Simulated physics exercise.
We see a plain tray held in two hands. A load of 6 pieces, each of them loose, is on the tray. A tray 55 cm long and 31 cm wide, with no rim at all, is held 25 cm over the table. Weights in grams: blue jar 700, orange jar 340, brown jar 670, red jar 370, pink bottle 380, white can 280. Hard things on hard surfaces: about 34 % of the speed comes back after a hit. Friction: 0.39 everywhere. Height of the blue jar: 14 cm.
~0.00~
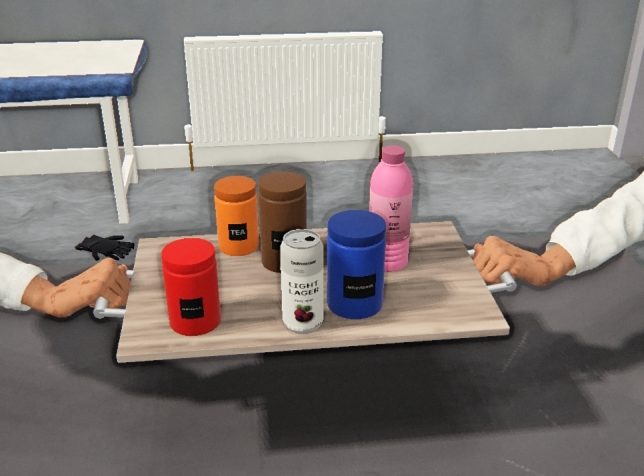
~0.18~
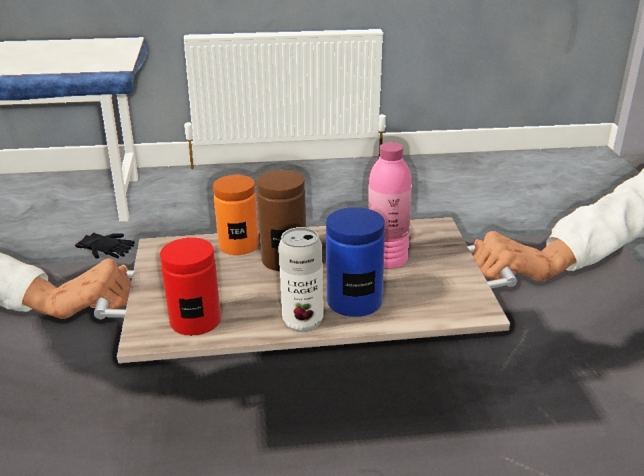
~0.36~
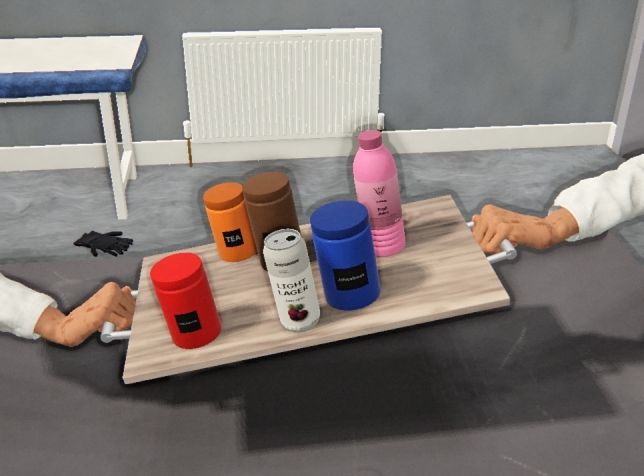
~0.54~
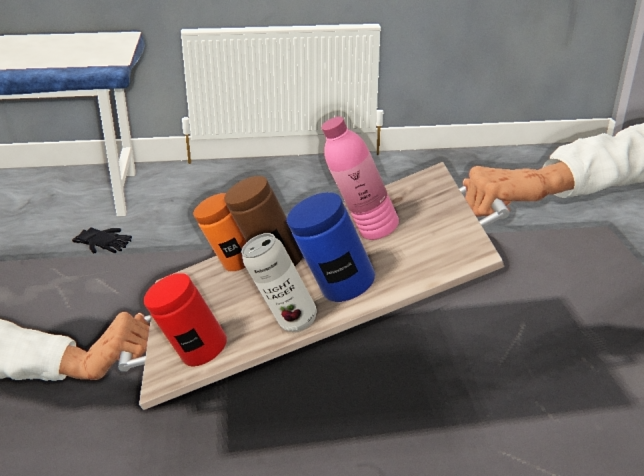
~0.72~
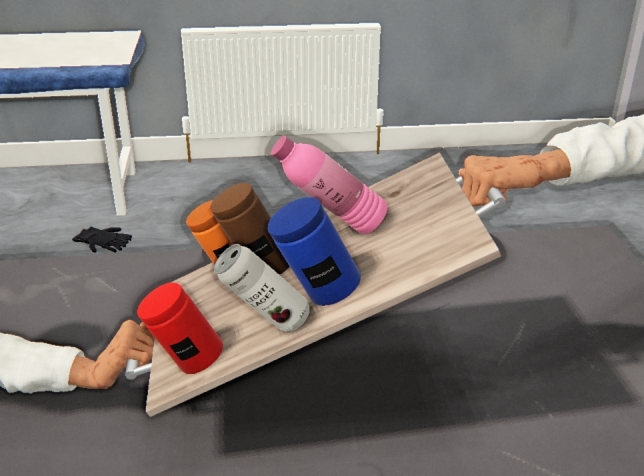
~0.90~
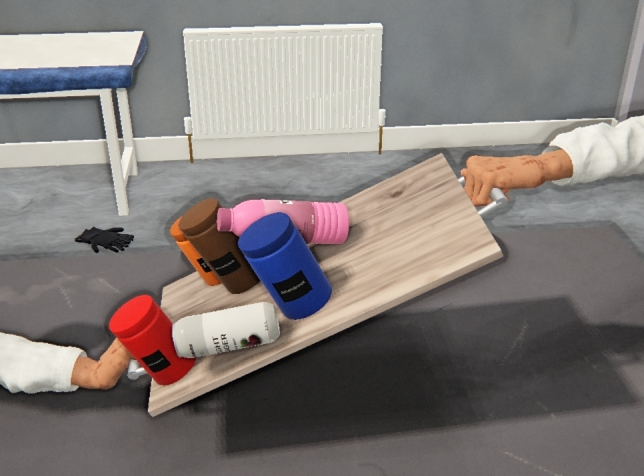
At the start, two hands hold a wooden tray level, carrying four jars, a white can and a pink bottle. The left side then dips while the right rises, and the bottle and can lean left. Finally both lie on their sides as the jars slide left, still upright on the slanted board.
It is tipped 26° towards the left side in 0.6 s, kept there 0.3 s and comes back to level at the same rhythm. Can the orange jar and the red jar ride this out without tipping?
The orange jar topples; the red jar topples.
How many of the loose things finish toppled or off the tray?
In all, 5.
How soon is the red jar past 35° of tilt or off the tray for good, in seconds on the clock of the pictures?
Near 1.0 s.
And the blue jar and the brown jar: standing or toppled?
The blue jar stays upright; the brown jar topples.
After 1.10 s, tilt 25°, left edge down; red jar now off the tray; orange jar moved 14 cm near (160, 264); pink bottle on its side.
After 1.30 s, tilt 13°, left edge down; orange jar, brown jar and white can now off the tray; pink bottle on its side; blue jar moved 27 cm.
After 1.60 s, tray level; pink bottle now off the tray; blue jar moved 32 cm.
In the end (2.3 s), off the tray and tipped over, orange jar, brown jar, red jar, pink bottle and white can; not toppled but over 5 cm from the start, blue jar. At the end, from the last picture's camera, orange jar near (59, 346), red jar near (19, 428).
